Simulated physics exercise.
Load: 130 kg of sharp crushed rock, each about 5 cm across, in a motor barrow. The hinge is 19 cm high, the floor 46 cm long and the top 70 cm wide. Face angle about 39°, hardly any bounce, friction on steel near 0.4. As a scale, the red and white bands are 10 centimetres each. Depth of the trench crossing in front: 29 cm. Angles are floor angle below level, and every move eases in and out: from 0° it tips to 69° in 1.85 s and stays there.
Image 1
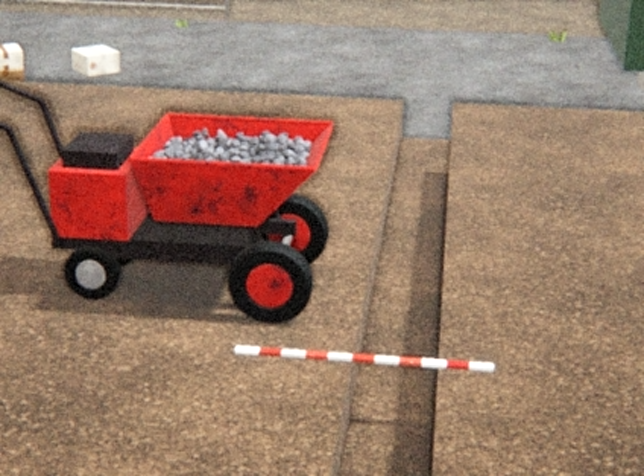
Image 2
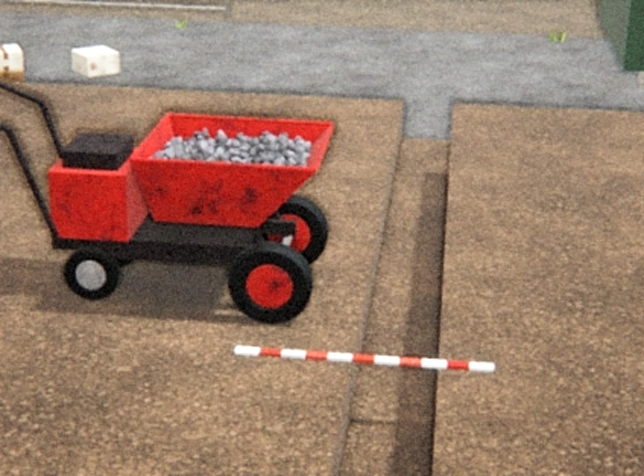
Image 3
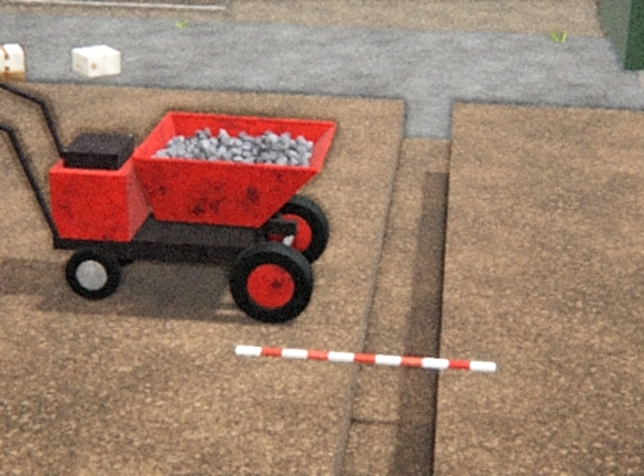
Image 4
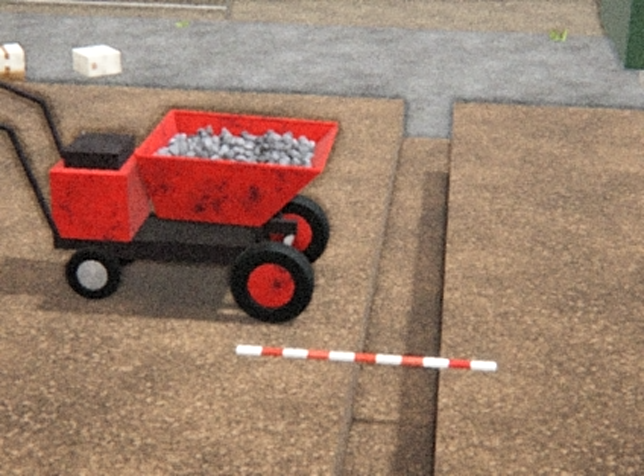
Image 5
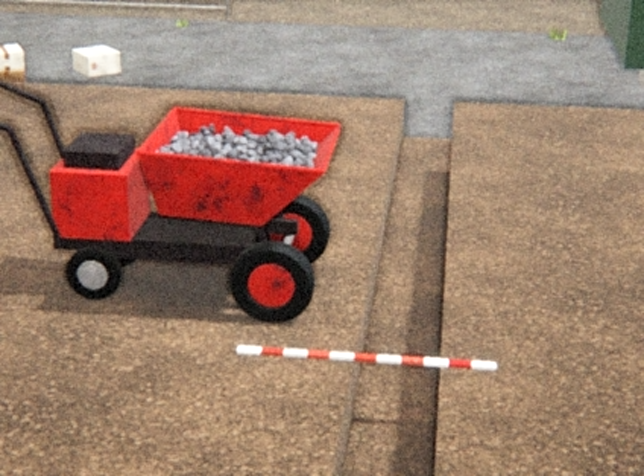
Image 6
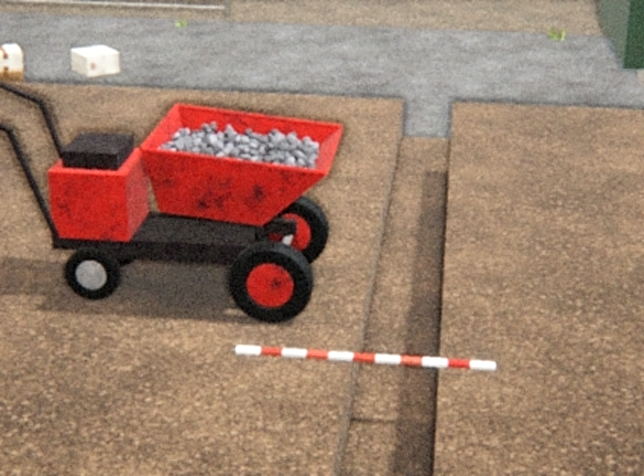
On a patch of brown ground beside a narrow trench, a red motor barrow loaded with grey stones stood still while its skip slowly tilted a little, the right side dipping slightly.
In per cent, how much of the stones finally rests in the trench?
Roughly 76 per cent of them.
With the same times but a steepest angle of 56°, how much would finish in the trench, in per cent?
Share in trench: Approx. 15%.
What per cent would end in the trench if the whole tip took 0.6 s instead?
Close to 50 percent, then.
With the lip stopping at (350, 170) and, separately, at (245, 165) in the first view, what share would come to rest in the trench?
I'd expect some 40 per cent, then some 85.
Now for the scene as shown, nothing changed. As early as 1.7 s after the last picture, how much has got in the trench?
Close to 20 per cent at that time.
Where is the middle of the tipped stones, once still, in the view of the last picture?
Resting centre: About (422, 333).
Then, 1.1 s after the last picture the floor is at 58°, 100 % in the skip; the foremost stones are at (406, 246).
Then, 1.7 s after the last picture the floor is at 69°, 74 % in the skip, 18 % in the trench, 8 % past the trench; the foremost stones are at (489, 304).
Then, 2.0 s after the last picture the floor is at 69°, 42 % in the skip, 35 % in the trench, 23 % past the trench; the foremost stones are at (540, 295).
Then, 4.0 s after the last picture the floor is at 69°, 1 % in the skip, 76 % in the trench, 22 % past the trench; the foremost stones are at (552, 293).
